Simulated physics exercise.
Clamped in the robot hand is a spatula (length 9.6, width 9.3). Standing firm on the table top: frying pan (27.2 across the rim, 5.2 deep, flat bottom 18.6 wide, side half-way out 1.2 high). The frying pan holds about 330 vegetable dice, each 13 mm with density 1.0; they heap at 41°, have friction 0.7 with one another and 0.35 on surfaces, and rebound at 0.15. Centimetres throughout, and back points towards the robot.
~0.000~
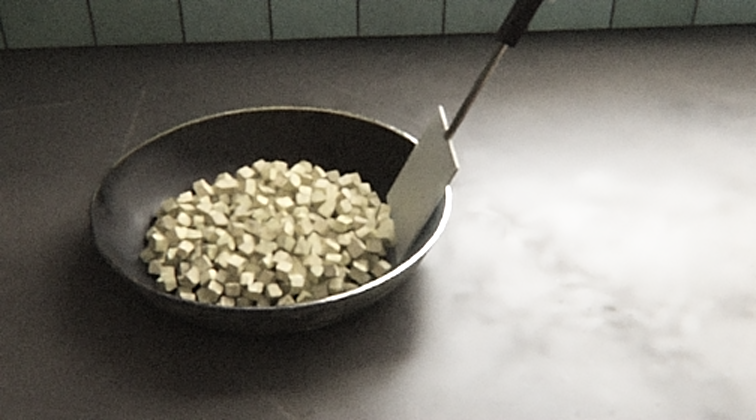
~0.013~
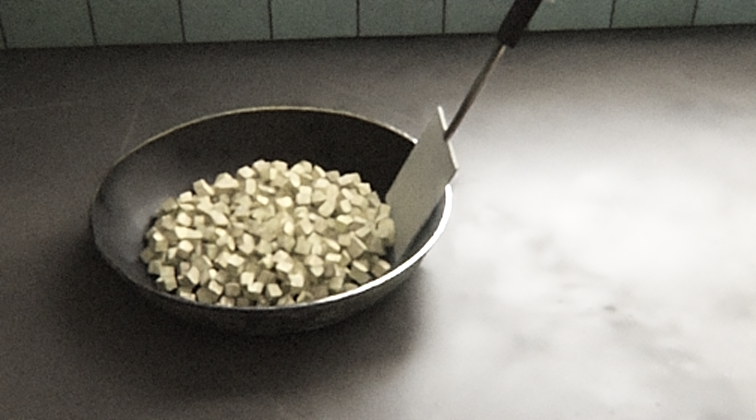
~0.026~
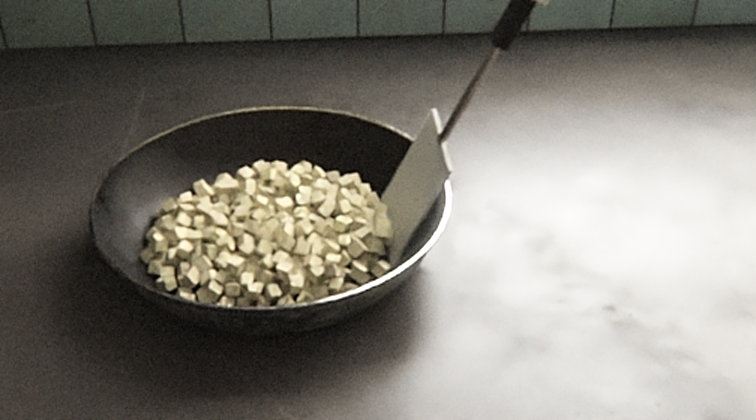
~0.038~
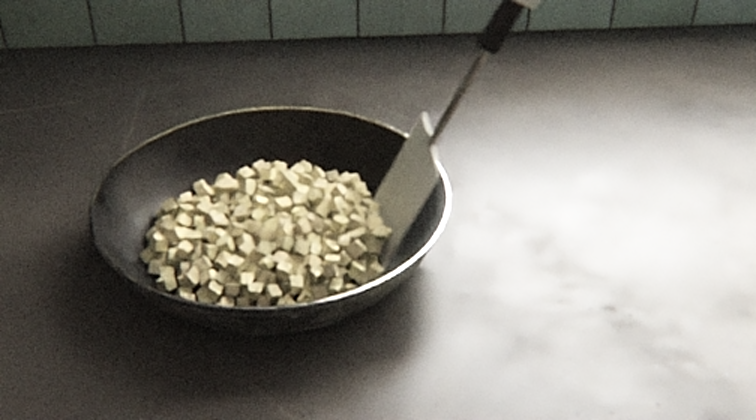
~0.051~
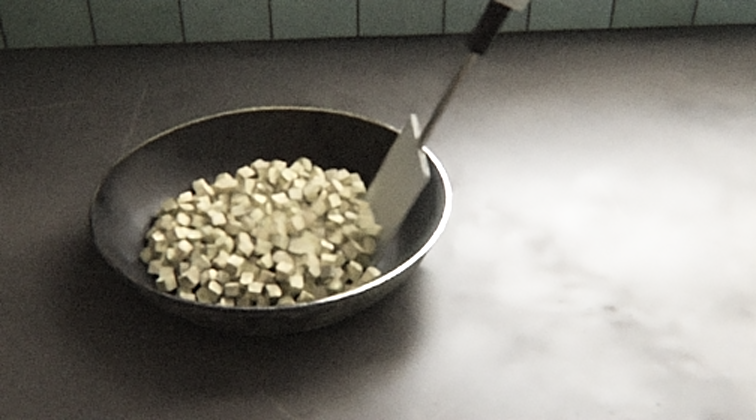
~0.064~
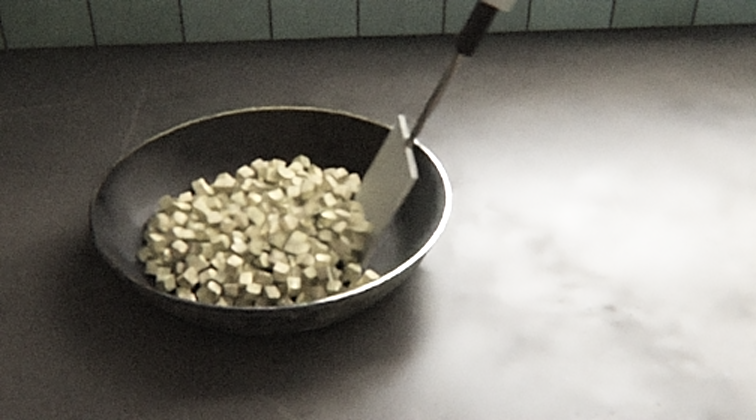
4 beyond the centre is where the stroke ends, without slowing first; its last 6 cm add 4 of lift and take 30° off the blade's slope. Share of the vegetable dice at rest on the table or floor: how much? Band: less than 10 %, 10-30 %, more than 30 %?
Less than 10 %.
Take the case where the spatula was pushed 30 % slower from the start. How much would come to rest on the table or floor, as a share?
In that case, close to 0 per cent.
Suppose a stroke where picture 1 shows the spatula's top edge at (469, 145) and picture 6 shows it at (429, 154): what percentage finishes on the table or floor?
Near 0 in a hundred.
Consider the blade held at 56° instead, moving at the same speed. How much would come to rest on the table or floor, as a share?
I'd expect near 0 percent then.
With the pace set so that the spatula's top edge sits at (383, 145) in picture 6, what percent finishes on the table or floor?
That share would be some 5 percent.
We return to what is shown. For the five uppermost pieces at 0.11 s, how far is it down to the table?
They are around 4 cm up.
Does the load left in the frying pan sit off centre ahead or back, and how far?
Ahead, by about 5.0 cm.
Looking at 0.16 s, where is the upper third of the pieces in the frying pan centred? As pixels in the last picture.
The middle lies somewhere about (211, 213).
After 0.11 s, sloping 64°, highest piece 5 above the table; 328 in the frying pan.
After 0.16 s, sloping 50°, highest piece 6 above the table; 328 in the frying pan.
After 0.39 s, sloping 34°, highest piece 6 above the table; 327 in the frying pan, 1 on the table or floor.
After 1.44 s, sloping 34°, highest piece 6 above the table; 327 in the frying pan, 1 on the table or floor.
At rest, 327 in the frying pan, 1 on the table or floor. That is 0 % on the table or floor.
